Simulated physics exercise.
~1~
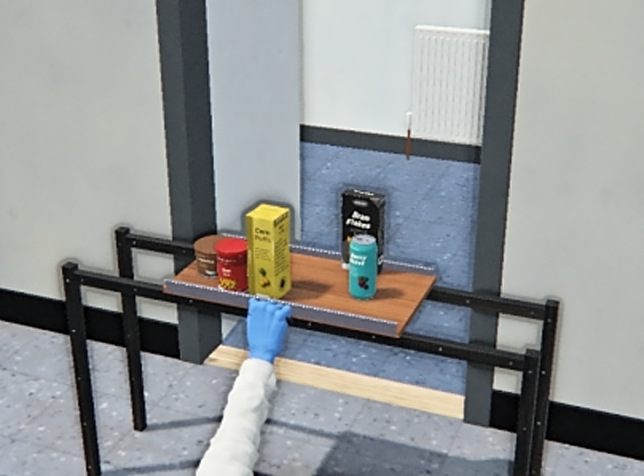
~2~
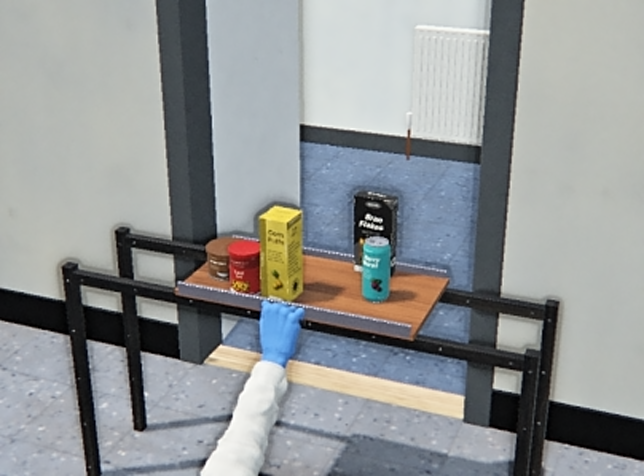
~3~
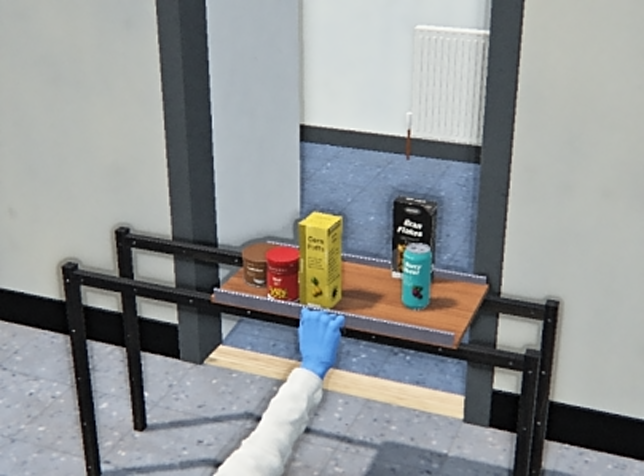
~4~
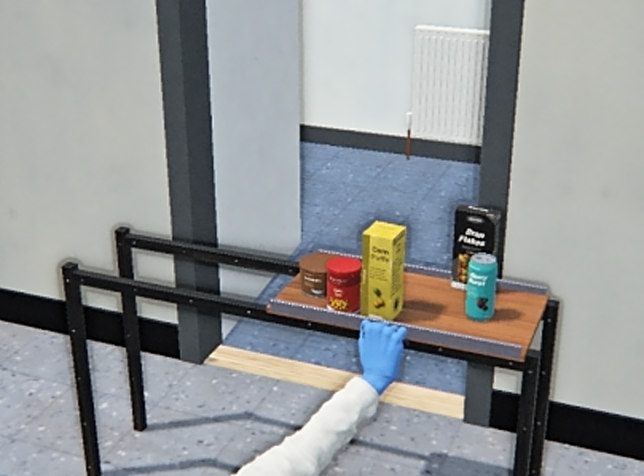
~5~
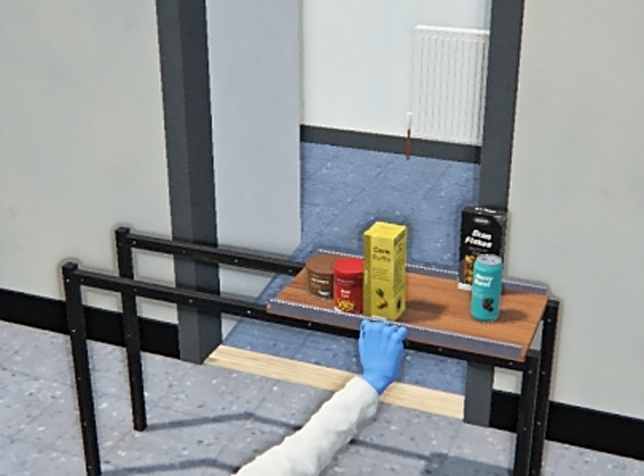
The footage shows a blue-gloved hand sliding a wooden tray to the right along black rails, carrying a brown tub, red tin, yellow carton, black packet and turquoise can. The tray stops at the right end with all five items still upright, the hand at its front edge.
